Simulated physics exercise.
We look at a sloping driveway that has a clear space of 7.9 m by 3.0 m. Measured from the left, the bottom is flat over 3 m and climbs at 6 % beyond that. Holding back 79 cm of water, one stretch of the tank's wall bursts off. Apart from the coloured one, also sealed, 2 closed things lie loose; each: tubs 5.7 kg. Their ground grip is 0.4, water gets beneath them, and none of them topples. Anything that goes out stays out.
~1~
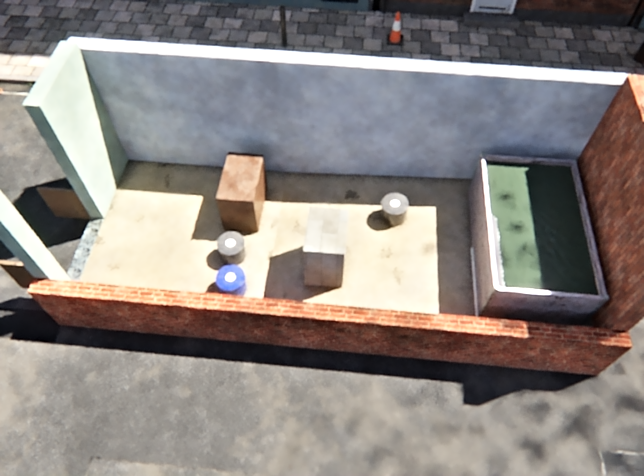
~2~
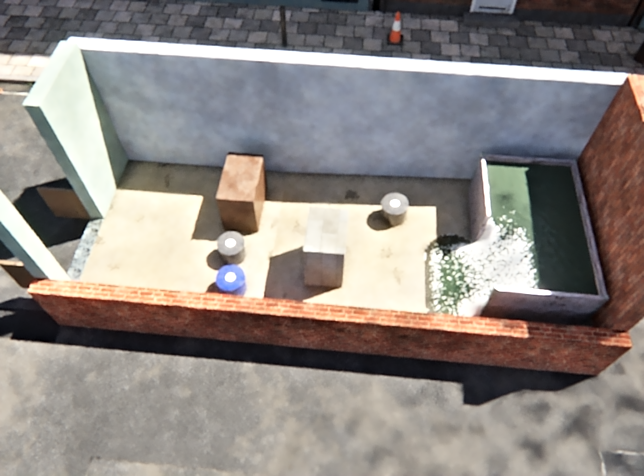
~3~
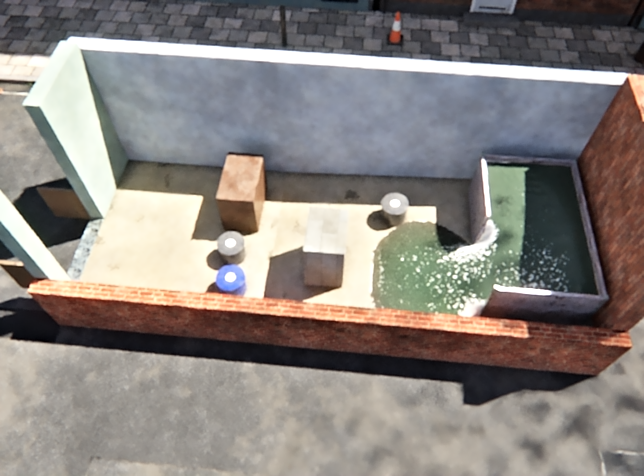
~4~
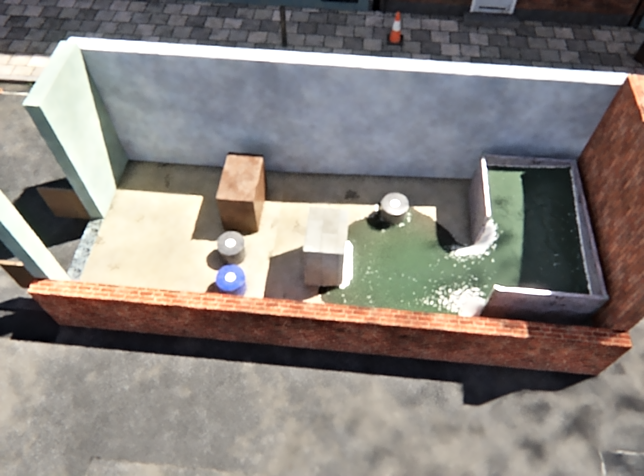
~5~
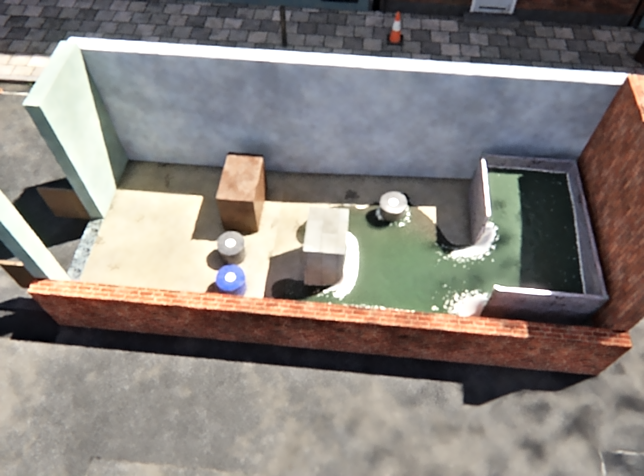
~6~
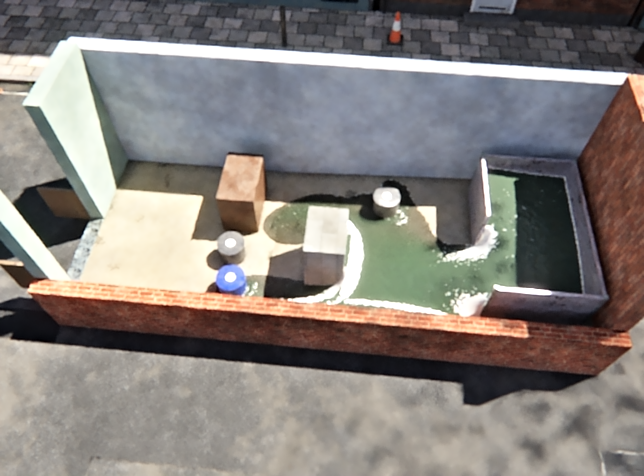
A large walled tank on the right burst open and green water poured out leftward across the pale floor, spreading around a pale block and a grey tub, which shifted slightly near the back wall.
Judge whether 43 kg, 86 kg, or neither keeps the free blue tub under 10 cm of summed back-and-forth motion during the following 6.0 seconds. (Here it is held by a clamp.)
Neither choice.
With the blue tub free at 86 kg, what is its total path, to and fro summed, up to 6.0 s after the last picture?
I'd say close to 100 cm in total.
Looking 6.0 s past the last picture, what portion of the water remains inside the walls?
Somewhere near 68 percent, give or take.
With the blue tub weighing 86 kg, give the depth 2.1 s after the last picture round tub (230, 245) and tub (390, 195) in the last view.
Depth approx. 14 cm / 11 cm.
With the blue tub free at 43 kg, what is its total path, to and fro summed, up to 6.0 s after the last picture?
Path length near 300 cm.
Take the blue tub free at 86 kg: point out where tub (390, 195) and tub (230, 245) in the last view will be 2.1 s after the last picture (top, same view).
Approx. (377, 173); approx. (122, 178).
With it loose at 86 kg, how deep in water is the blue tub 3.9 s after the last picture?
Around 10 cm.
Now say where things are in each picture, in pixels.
The first frame shows the blue tub at (230, 277) rests on the ground; 3.3 m2 under water; 0 of 3 have shifted.
The second frame shows the blue tub at (230, 277) rests on the ground; water covers 4.5 m2; 0 of 3 have shifted.
The third frame shows the blue tub at (230, 277), on the bottom; 6.1 m2 under water; 0 of 3 have shifted.
The fourth frame shows the blue tub at (230, 277), on the bottom; 7.6 m2 under water; 0 of 3 have shifted.
The fifth frame shows the blue tub at (230, 277) rests on the ground; water covers 8.7 m2; 0 of 3 have shifted.
The sixth frame shows the blue tub at (230, 277) rests on the ground; water covers 10.1 m2; 1 of 3 have shifted.
Then, 0.4 s after the last picture the blue tub would be 8 cm from its start with 43 kg and 1 cm from its start with 86 kg; 11 cm of water round it then.
Then, 2.1 s after the last picture the blue tub would be 237 cm from its start with 43 kg and 102 cm from its start with 86 kg; 12 cm of water round it then.
Then, 3.9 s after the last picture the blue tub would be 266 cm from its start with 43 kg and 102 cm from its start with 86 kg; 10 cm of water round it then.
Then, 6.0 s after the last picture the blue tub would be 278 cm from its start with 43 kg and 102 cm from its start with 86 kg; 16 cm of water round it then.
